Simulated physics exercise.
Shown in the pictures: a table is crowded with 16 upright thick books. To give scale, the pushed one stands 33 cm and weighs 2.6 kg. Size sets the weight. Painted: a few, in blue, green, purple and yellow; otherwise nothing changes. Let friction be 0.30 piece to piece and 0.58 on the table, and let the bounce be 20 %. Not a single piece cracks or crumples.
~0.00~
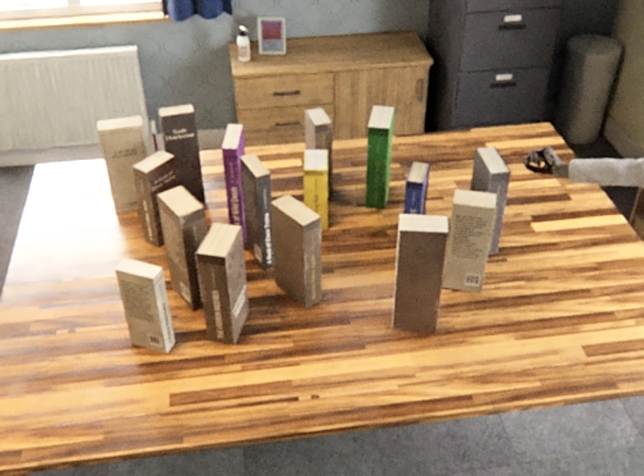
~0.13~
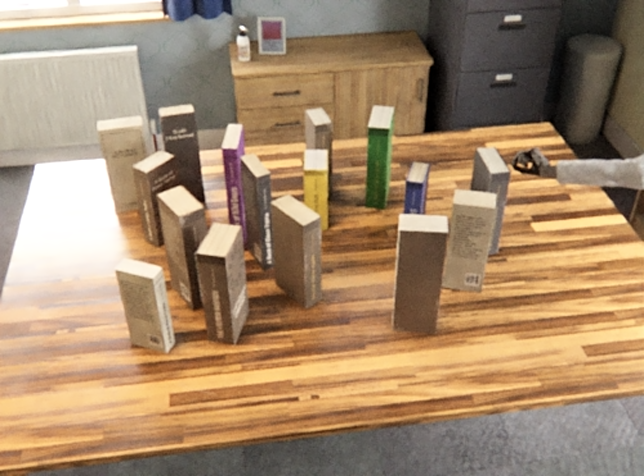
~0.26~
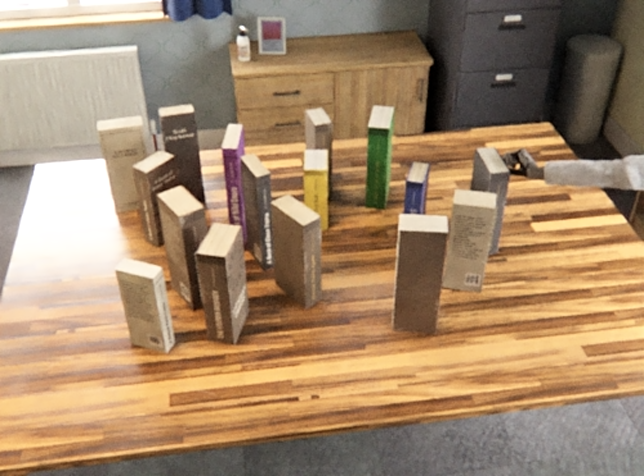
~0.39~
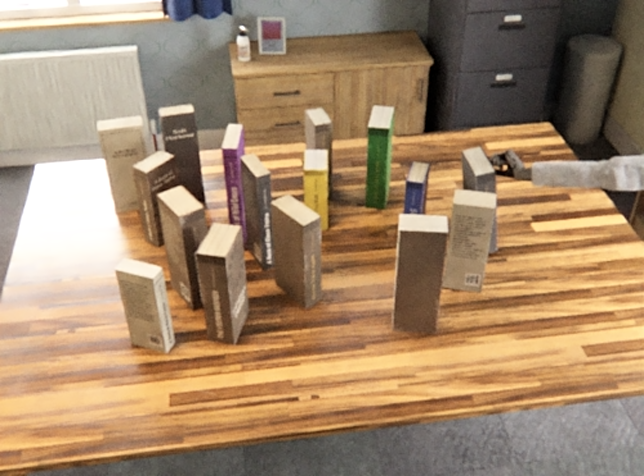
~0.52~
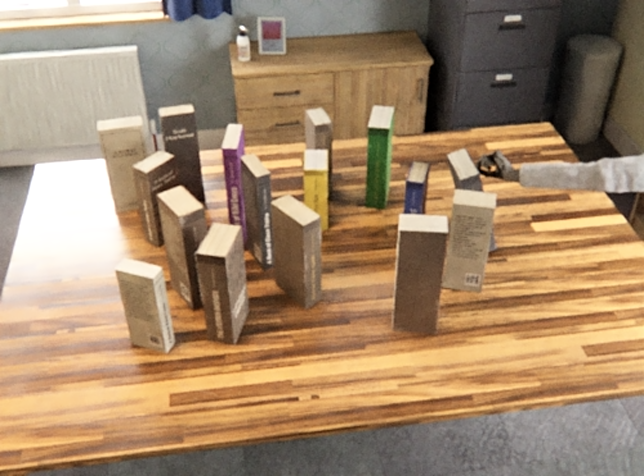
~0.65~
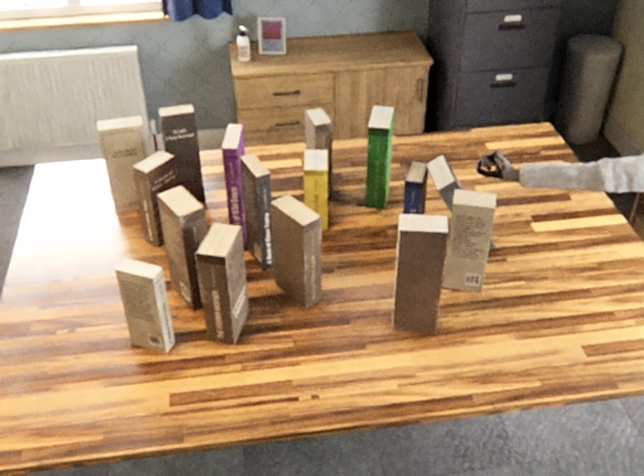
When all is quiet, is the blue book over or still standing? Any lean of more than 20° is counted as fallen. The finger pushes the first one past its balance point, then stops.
Result: Blue book over.
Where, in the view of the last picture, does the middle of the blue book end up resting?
Look around pixel (367, 222) in the last frame.
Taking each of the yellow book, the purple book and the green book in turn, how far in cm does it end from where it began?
Approx. shifts in cm - yellow: 0; purple: 0; green: 0.
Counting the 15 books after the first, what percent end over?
Around 5 %.
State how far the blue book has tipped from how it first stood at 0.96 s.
About 90°.
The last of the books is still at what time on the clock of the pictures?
Around 2.0 seconds.
After 0.82 s, 1 of the 15 other books over; blue book leaning 26°.
After 0.96 s, 1 of the 15 other books over; blue book lying flat.
At rest (2.0 s), 1 of the 15 other books over; blue book lying flat; green book unmoved; purple book unmoved. 14 left standing. As the last picture would show them, middles, blue book near (367, 222), green book near (379, 159).
